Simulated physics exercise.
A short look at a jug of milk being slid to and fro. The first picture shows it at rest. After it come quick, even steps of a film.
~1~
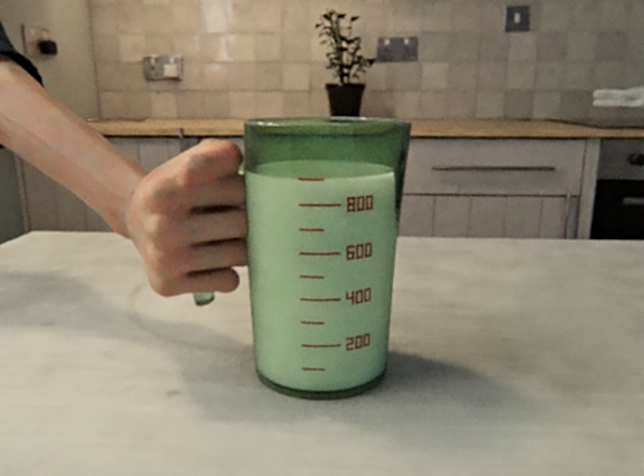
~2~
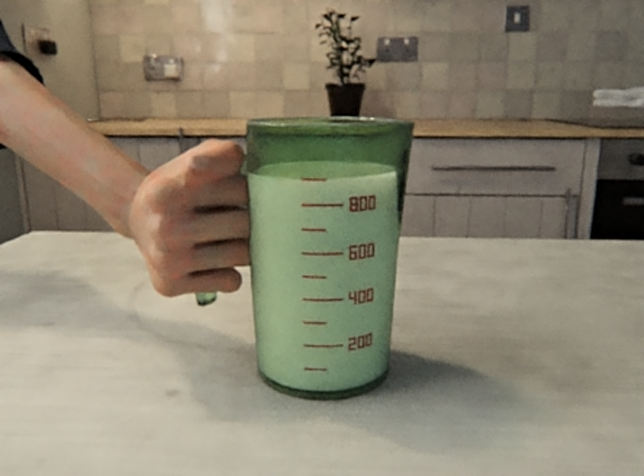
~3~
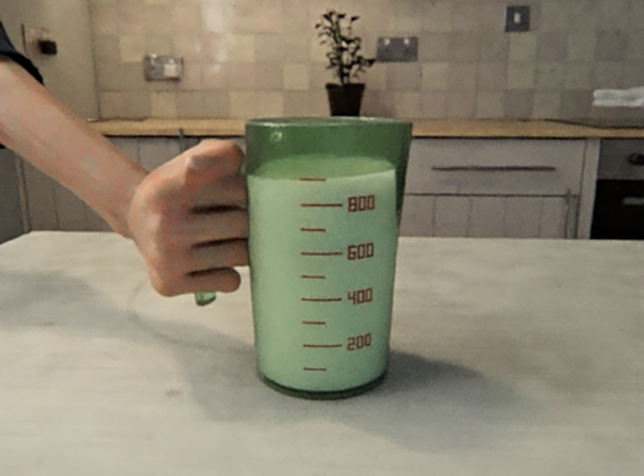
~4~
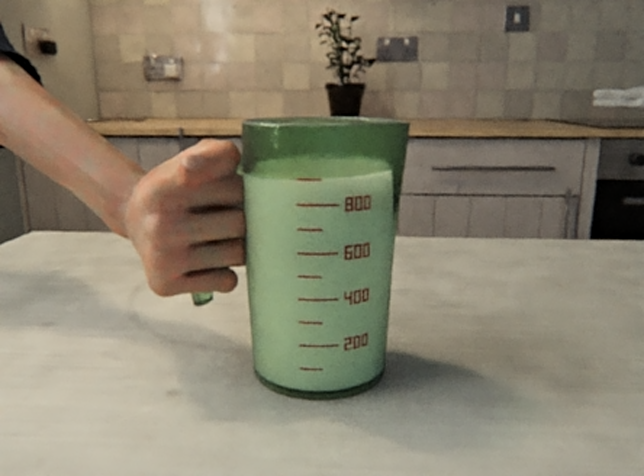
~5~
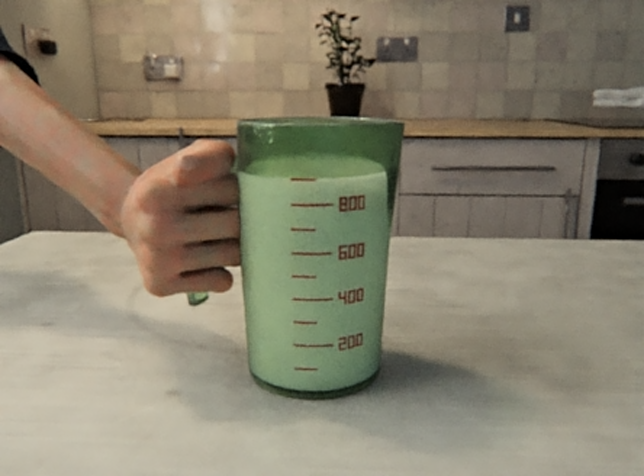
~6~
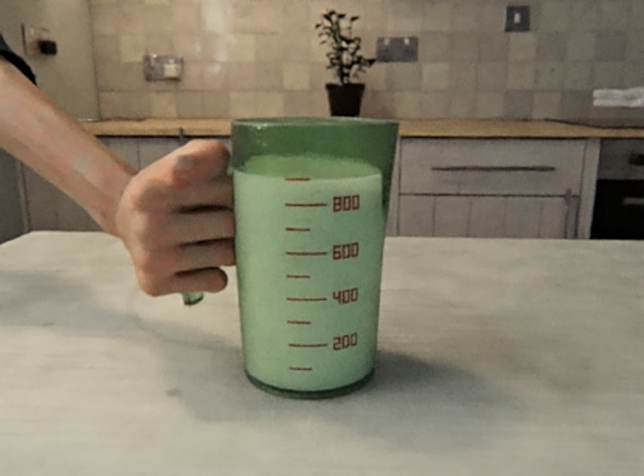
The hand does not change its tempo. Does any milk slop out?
It keeps it all in.
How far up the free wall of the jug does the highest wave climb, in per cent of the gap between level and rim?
I make it 20 per cent.
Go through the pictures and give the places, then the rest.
The first frame shows jug (321, 245) about three quarters full; at rest.
The second frame shows jug about three quarters full, surface at (324, 170); surface about level.
The third frame shows jug (323, 245) about three quarters full; surface about level.
The fourth frame shows jug about three quarters full, surface at (319, 170); surface about level.
The fifth frame shows jug (314, 245) about three quarters full; surface about level.
The sixth frame shows jug about three quarters full, surface at (309, 170); surface about level.
A moment on, the highest wave so far stays far below the rim.
When it is over, the highest wave so far stays far below the rim; nothing has left it.
